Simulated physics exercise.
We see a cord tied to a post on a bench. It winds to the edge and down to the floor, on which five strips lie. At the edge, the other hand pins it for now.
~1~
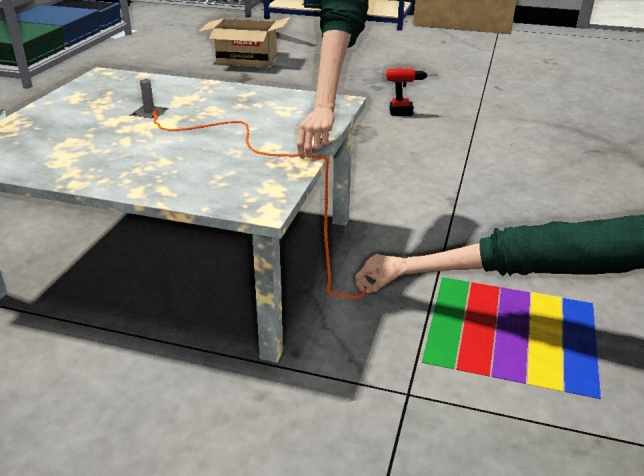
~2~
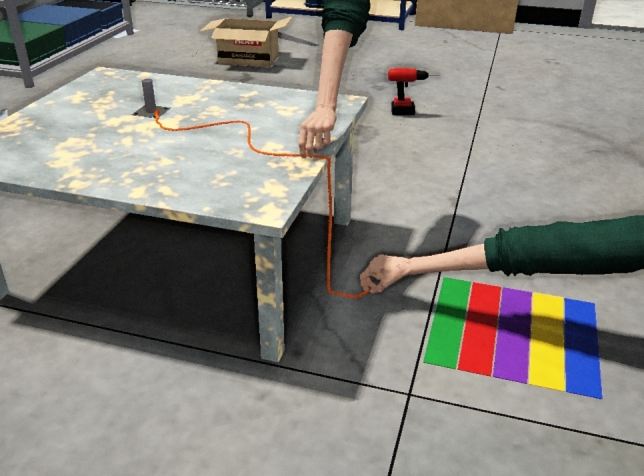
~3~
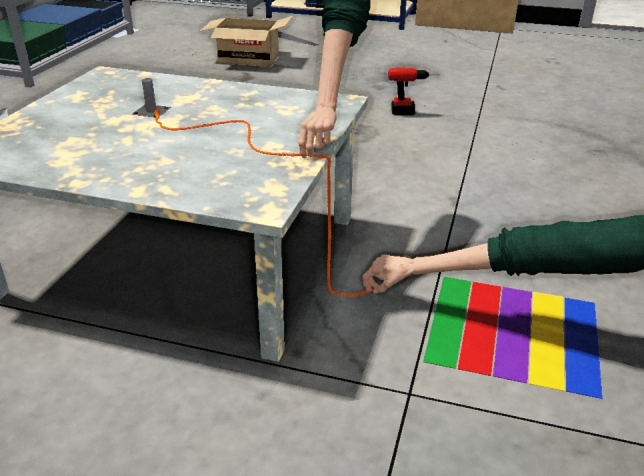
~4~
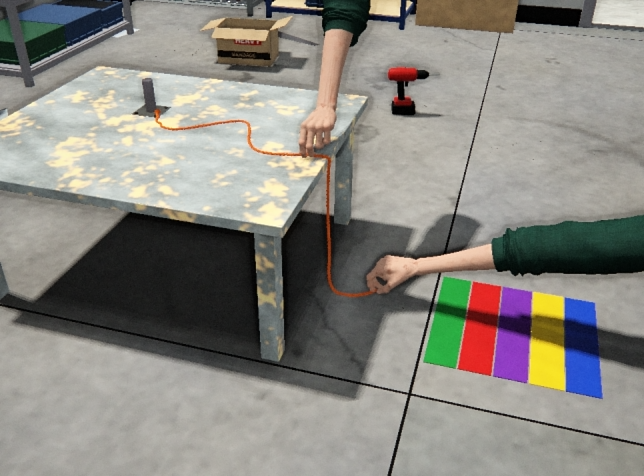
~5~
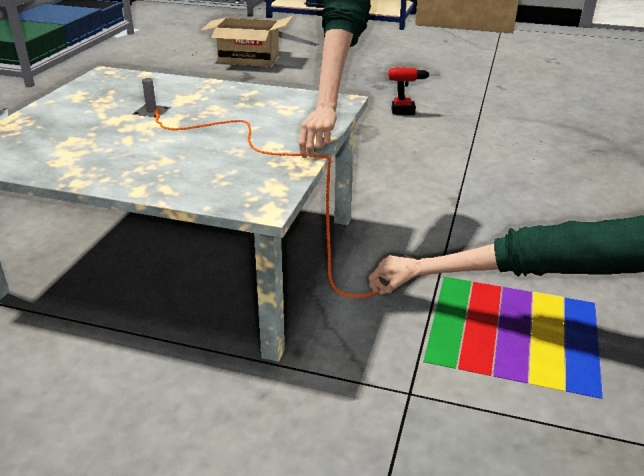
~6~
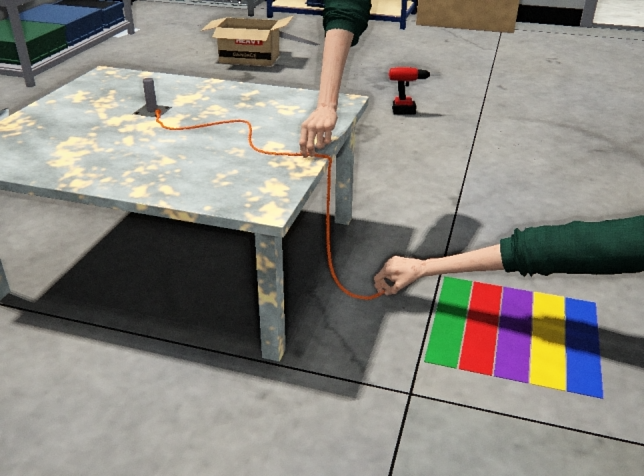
One hand pinning an orange cord at a blotchy table's edge while another draws its end slightly right near coloured strips.
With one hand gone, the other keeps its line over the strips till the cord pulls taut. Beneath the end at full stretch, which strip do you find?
You find the yellow strip.
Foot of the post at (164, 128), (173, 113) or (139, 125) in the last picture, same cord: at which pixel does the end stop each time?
The first try gives (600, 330), the second (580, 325) and the third (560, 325).
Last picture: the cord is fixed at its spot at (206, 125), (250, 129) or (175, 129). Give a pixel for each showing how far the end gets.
(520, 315); (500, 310); (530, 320).
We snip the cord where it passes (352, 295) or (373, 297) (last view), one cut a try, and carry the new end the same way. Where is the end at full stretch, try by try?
In turn, around (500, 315) and around (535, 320).
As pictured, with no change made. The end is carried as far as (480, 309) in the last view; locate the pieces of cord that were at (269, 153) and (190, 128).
The first sits at about (334, 163) and the second at about (216, 124).
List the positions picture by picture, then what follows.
In the first picture, end (365, 289); green (442, 348); red (476, 355); purple (510, 362); yellow (545, 369); blue (582, 376).
In the second picture, end (370, 289); cord through (160, 124) (222, 123) (249, 142) (310, 156) (331, 213) (329, 275).
In the third picture, end (372, 289).
In the fourth picture, end (376, 290); cord through (161, 123) (222, 123) (249, 142) (310, 155) (328, 212) (329, 274).
In the fifth picture, end (379, 291).
In the sixth picture, end (384, 291); cord through (161, 123) (223, 123) (250, 142) (311, 155) (328, 212) (333, 274).
Soon after, end near (480, 309); over red.
Then, end near (526, 317); over purple.
At full stretch, end near (553, 322); over yellow. The end stops over the yellow strip.
